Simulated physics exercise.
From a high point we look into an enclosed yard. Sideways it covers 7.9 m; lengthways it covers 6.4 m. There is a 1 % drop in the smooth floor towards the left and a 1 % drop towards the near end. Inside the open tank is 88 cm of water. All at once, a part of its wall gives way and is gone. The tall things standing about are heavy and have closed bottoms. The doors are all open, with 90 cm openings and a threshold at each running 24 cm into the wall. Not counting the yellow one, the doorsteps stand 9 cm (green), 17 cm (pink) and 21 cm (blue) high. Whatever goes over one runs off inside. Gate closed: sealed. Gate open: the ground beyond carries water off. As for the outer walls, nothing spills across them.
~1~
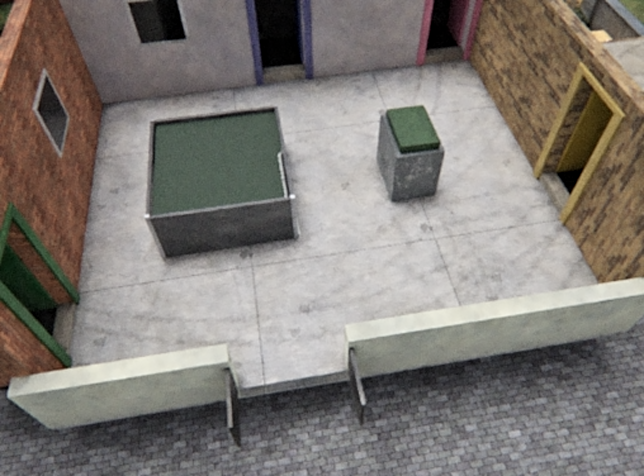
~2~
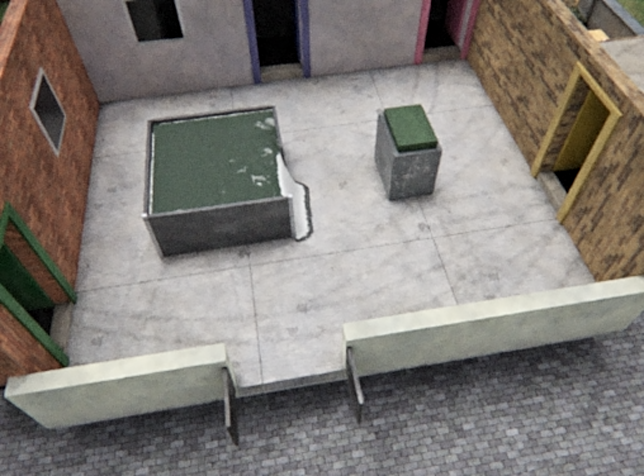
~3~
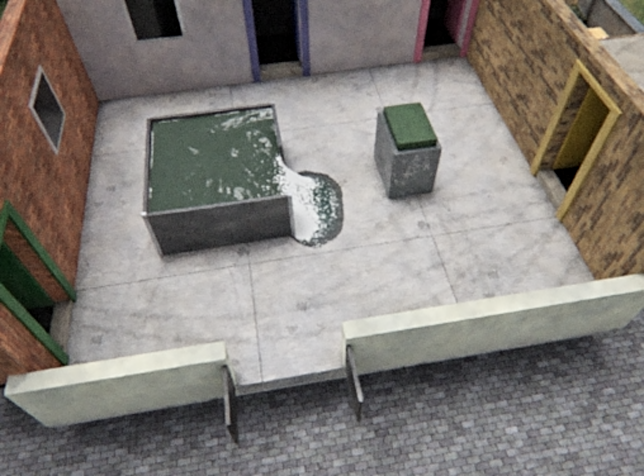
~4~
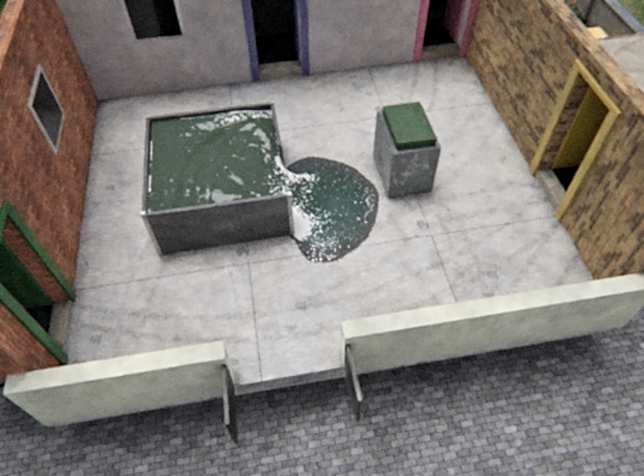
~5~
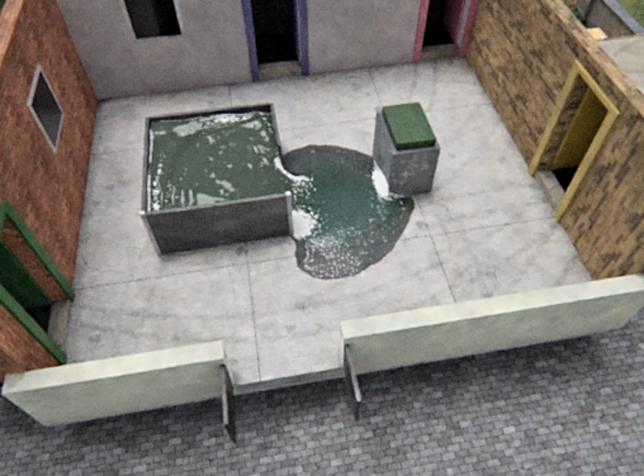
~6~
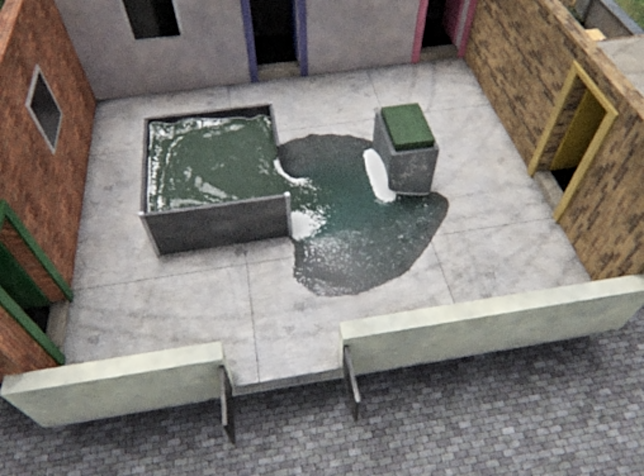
Green water pours from the open tank's broken right side and spreads around a block.
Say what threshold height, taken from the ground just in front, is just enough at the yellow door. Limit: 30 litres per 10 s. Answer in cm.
I would put it at 14 cm.
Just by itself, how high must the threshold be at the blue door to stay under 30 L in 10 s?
For blue, a step near 8.0 cm.
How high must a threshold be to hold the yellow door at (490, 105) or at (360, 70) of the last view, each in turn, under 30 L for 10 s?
You'd want roughly 9.5 cm there first, then roughly 12.5 cm.
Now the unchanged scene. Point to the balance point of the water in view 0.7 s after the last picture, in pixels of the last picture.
The centre of all the water is around (269, 197).
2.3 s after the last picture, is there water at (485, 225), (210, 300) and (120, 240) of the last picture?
So the three spots come out swamped, spared, spared, in that order.
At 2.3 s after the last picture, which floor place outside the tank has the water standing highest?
At about pixel (523, 308).
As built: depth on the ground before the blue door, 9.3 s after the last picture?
It works out to about 6.5 centimetres deep.
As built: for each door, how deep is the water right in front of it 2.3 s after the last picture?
Centimetres: Green = 0, yellow = 18, pink = 6, blue = 14.
Then, 0.7 s after the last picture water covers 30 % of the floor, deepest (51 cm) near (377, 198); 15 cm at the yellow door, 0 litres in over its 18 cm threshold.
Then, 2.3 s after the last picture water covers 50 % of the floor, deepest (42 cm) near (523, 308); 18 cm at the yellow door, 4 litres in over its 18 cm threshold.
Then, 9.3 s after the last picture water covers 95 % of the floor, deepest (18 cm) near (97, 102); 6 cm at the yellow door, 8 litres in over its 18 cm threshold.
At the yellow door as built, the water peaked near 20 cm, 1.7 s after the last picture.
With a threshold of 12.5 cm, 46 litres would have come in within the 10 s; with 17 cm, 12 litres. So under 30 litres takes about 14 cm.
